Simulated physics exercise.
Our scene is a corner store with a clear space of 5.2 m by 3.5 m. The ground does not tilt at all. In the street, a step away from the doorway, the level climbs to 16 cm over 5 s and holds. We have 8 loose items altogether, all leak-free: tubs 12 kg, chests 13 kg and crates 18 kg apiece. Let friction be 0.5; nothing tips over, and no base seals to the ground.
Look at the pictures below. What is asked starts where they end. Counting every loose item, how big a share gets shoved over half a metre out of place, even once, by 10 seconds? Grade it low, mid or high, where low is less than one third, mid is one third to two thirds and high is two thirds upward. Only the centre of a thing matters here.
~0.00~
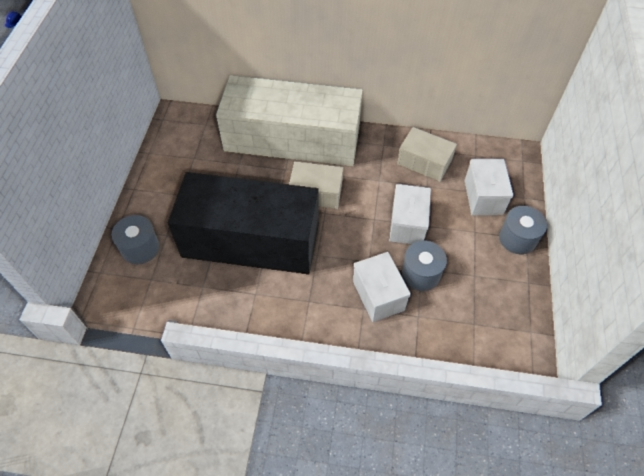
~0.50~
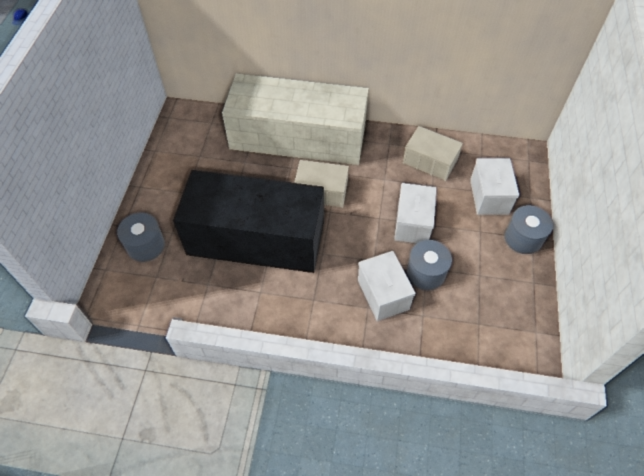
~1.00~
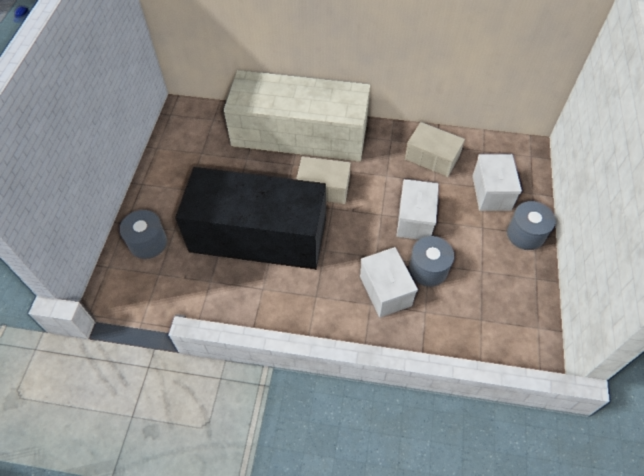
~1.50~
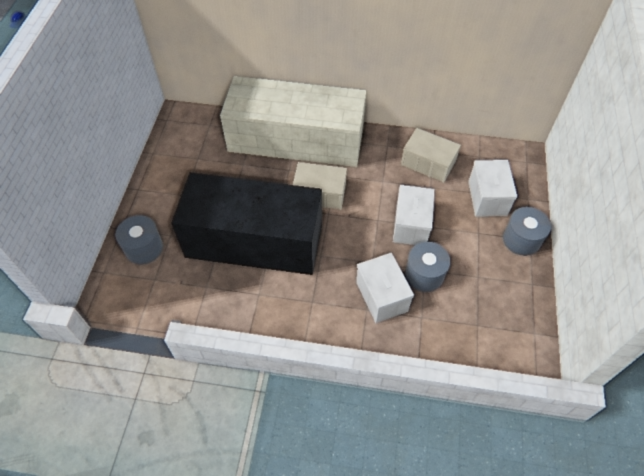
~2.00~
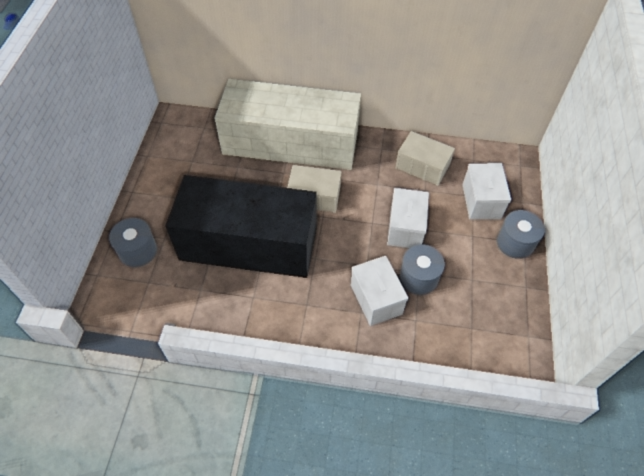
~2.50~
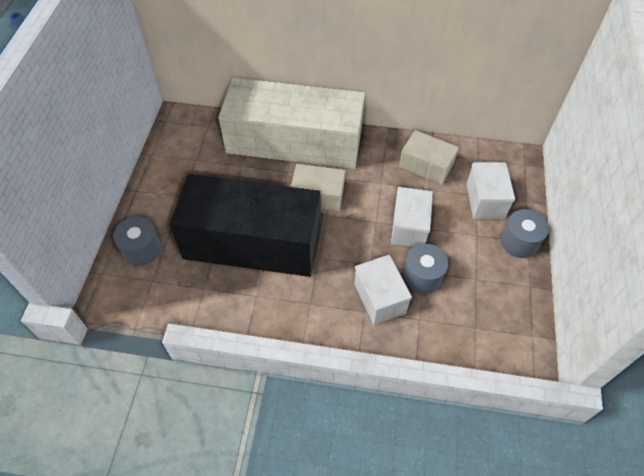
Grade: Low.
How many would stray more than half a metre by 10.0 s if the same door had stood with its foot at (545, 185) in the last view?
Result: 3.
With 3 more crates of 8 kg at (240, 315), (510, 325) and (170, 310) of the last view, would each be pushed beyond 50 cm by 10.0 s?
In turn: More, less, over.
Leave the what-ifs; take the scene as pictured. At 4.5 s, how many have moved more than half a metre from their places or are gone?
Result: 0.
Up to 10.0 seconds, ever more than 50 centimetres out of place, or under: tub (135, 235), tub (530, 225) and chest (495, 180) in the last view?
In turn: Above the mark, below the mark, below the mark.
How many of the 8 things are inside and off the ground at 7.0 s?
0.
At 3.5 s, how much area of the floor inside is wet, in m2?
Somewhere about 1.0 m2, give or take.
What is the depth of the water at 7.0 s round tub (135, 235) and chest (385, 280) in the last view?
Some 6 cm at the first, some 2 cm at the second.
After 3.5 s 0 of 8 are over 50 cm from their spots; 0 afloat.
After 4.5 s 0 of 8 are over 50 cm from their spots; 0 afloat.
After 7.0 s 1 of 8 are over 50 cm from their spots; 0 afloat.
After 10.0 s 1 of 8 are over 50 cm from their spots, and 1 have been at some point; 1 afloat.
